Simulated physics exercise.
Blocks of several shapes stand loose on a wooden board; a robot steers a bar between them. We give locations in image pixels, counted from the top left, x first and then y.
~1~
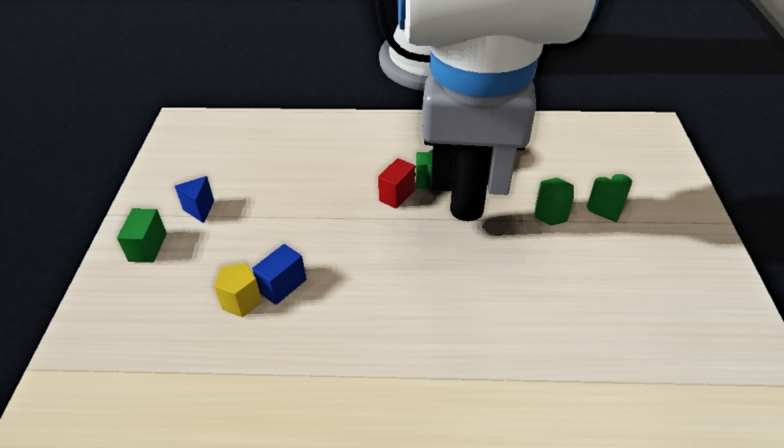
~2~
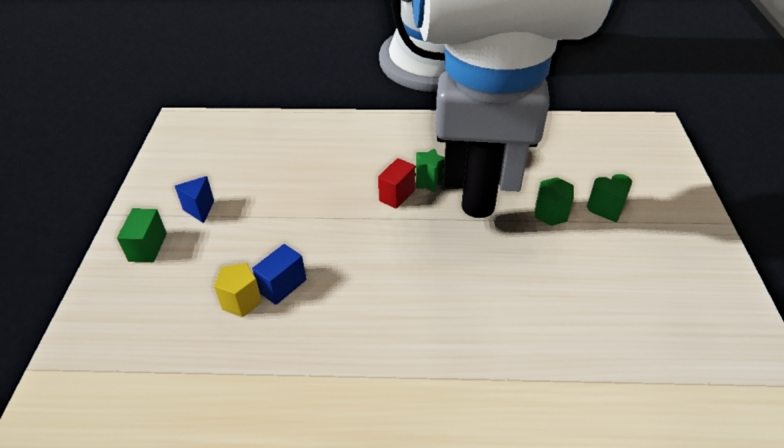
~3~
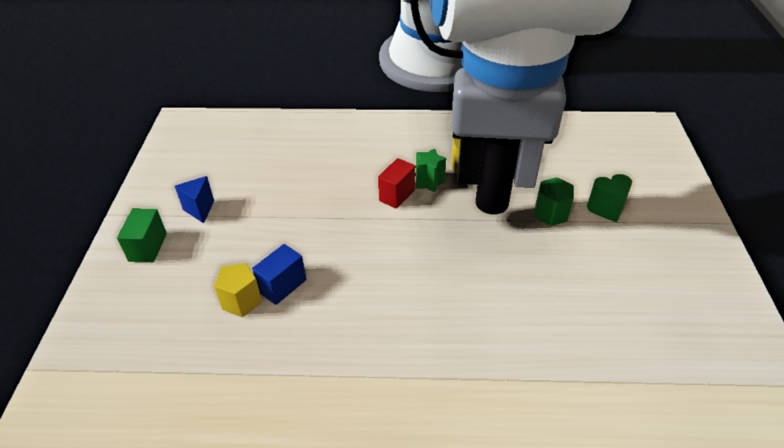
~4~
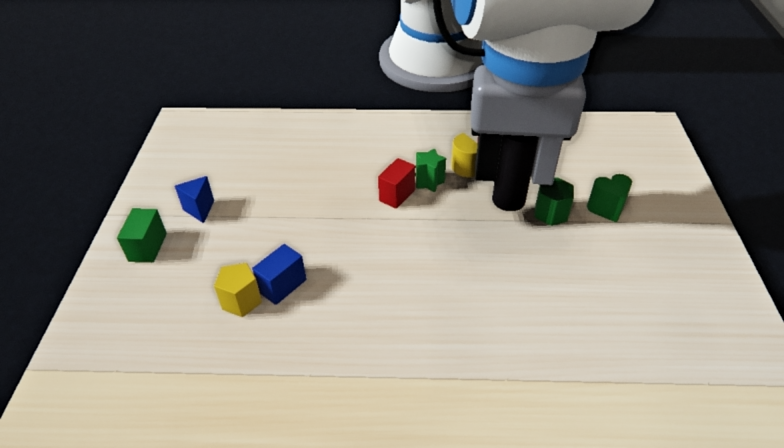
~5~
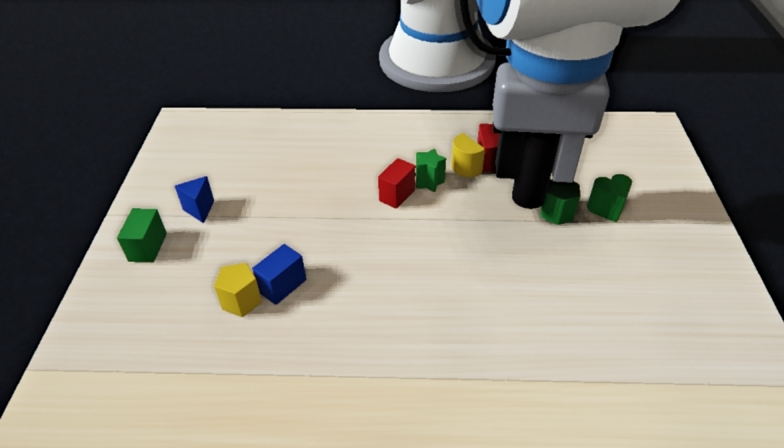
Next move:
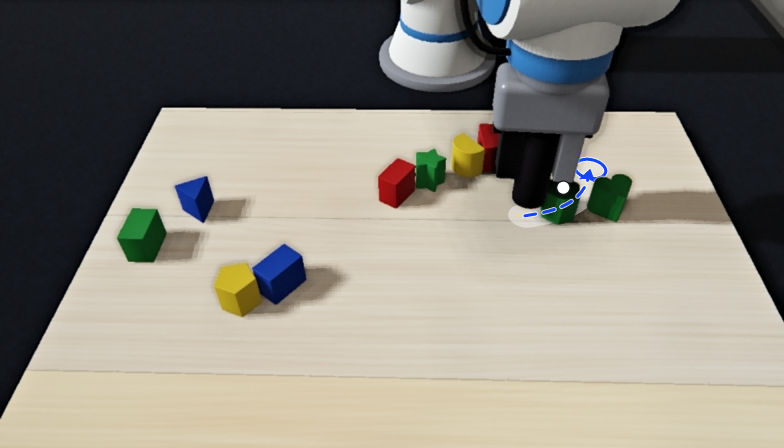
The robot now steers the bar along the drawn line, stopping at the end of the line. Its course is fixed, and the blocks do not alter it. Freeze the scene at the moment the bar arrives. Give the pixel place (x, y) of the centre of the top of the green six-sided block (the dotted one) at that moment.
Its top centre lands on (629, 154).
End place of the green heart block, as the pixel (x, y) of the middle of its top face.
It will likely be found at (646, 176).
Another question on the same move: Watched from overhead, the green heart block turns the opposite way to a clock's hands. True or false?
False.
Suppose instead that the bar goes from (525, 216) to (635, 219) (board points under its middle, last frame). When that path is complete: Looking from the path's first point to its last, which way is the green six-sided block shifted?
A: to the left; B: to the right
I'll go with A - to the left.
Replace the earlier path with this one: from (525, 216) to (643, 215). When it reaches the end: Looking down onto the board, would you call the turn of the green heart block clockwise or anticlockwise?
Looking down: Clockwise.
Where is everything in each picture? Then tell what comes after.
Tip of the bar (467, 210), middles of tops, red D-shaped block hidden, green six-sided block (557, 189), green heart block (615, 184), in the first frame.
Bar (478, 207), nothing pushed, in the second frame.
Bar (492, 204), nothing pushed, in the third frame.
Bar (509, 201), nothing pushed, in the fourth frame.
Bar (528, 198), red D-shaped block (493, 135), green six-sided block (563, 188), green heart block (615, 184), in the fifth frame.
The line goes from (525, 216) via (559, 208) and (582, 191), ending at (590, 169); the dot is on the green six-sided block.
The first path, step by step. One third of the way, bar (565, 190); green six-sided block (596, 176), turned 25° anticlockwise; green heart block (632, 180), turned 40° clockwise.
Two thirds of the way, bar (588, 173); green six-sided block (619, 161), turned 20° anticlockwise; green heart block (646, 176), turned 105° clockwise.
At the end, bar (595, 151); red D-shaped block unmoved; green six-sided block (629, 154), turned 15° clockwise; green heart block (646, 176), turned 105° clockwise.
